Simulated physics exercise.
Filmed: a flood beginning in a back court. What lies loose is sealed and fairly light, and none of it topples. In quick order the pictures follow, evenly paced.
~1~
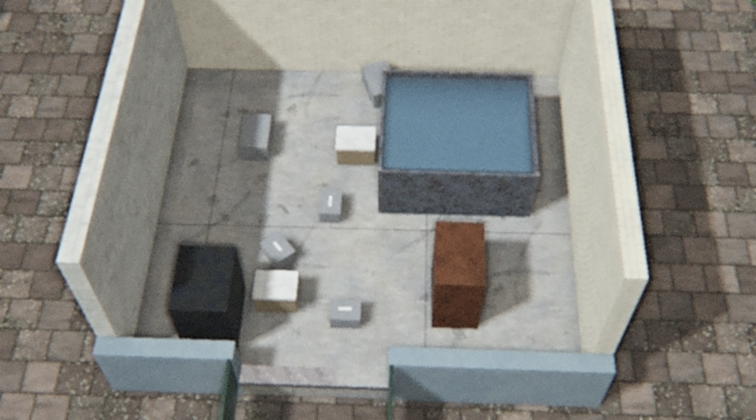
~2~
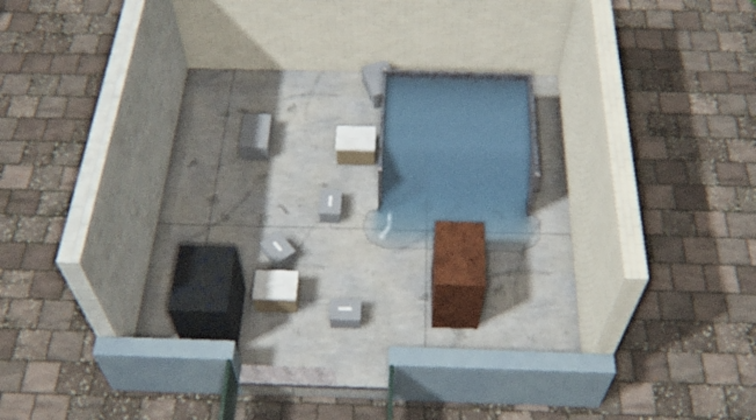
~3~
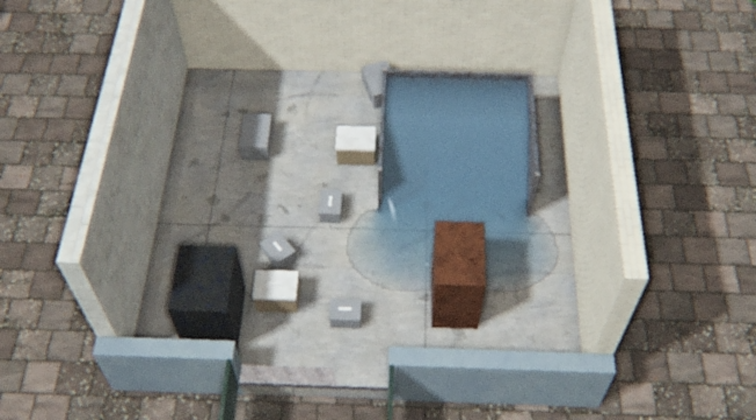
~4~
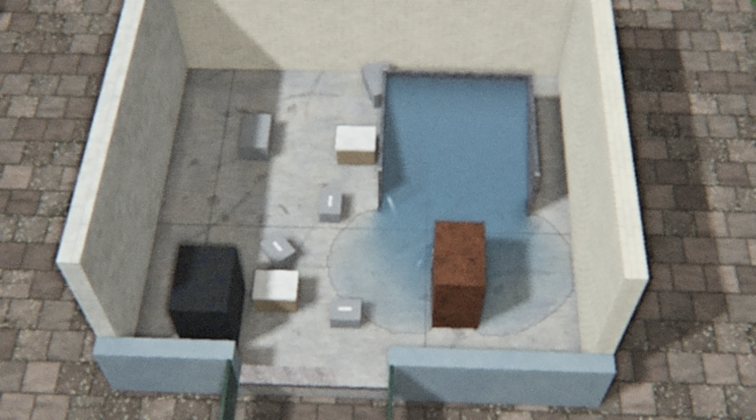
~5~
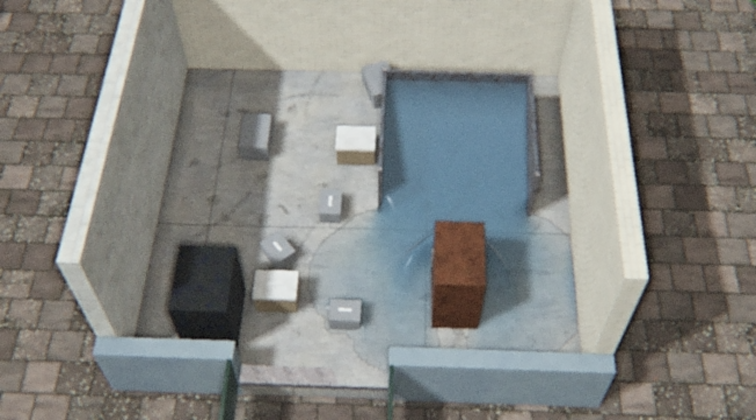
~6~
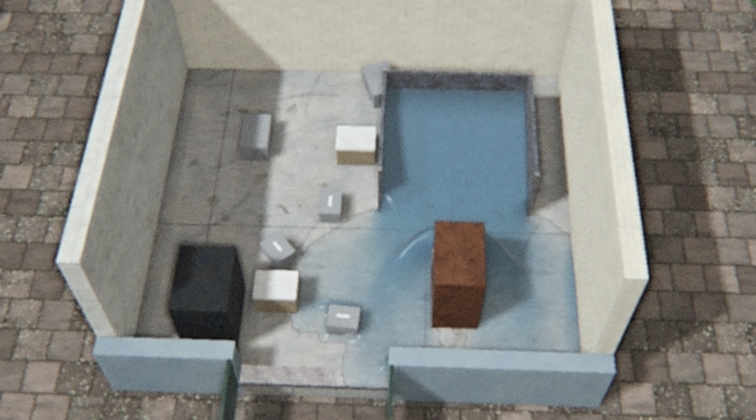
The clip shows a walled court with scattered boxes and a raised tank of water, whose front side gives way, sending water spreading across the floor around a rust-brown block and slightly nudging a small grey box.
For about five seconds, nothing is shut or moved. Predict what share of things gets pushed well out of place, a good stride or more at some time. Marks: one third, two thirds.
So the part that moves far is between the one-third and two-thirds marks.
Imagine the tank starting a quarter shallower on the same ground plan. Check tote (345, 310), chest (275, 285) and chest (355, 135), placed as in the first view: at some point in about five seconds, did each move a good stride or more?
Taking them as listed, the first reached the mark, the second reached the mark and the third stopped before it.
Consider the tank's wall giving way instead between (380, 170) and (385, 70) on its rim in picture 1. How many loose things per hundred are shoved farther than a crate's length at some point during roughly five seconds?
100 percent, give or take.
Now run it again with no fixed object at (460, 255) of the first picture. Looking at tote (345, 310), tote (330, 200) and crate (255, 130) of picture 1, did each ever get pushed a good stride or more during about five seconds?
Successively: Moved a long way, never went far, never went far.
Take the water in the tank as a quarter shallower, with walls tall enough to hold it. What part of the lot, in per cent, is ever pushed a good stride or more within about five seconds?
40 % or so.
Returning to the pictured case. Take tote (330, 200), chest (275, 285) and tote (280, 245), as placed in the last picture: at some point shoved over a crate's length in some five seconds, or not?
Here's how it goes one after another: Remained close, traveled a good way and traveled a good way.
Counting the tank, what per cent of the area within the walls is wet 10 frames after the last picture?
Estimate: Close to 55 in a hundred.
A moment on, 1 of 7 are well off their spots; 0 afloat.
Next, 2 of 7 are well off their spots; 1 afloat.
Later, 3 of 7 are well off their spots; 0 afloat.
In the end, 3 of 7 are well off their spots, and 3 have been at some point; 1 afloat.
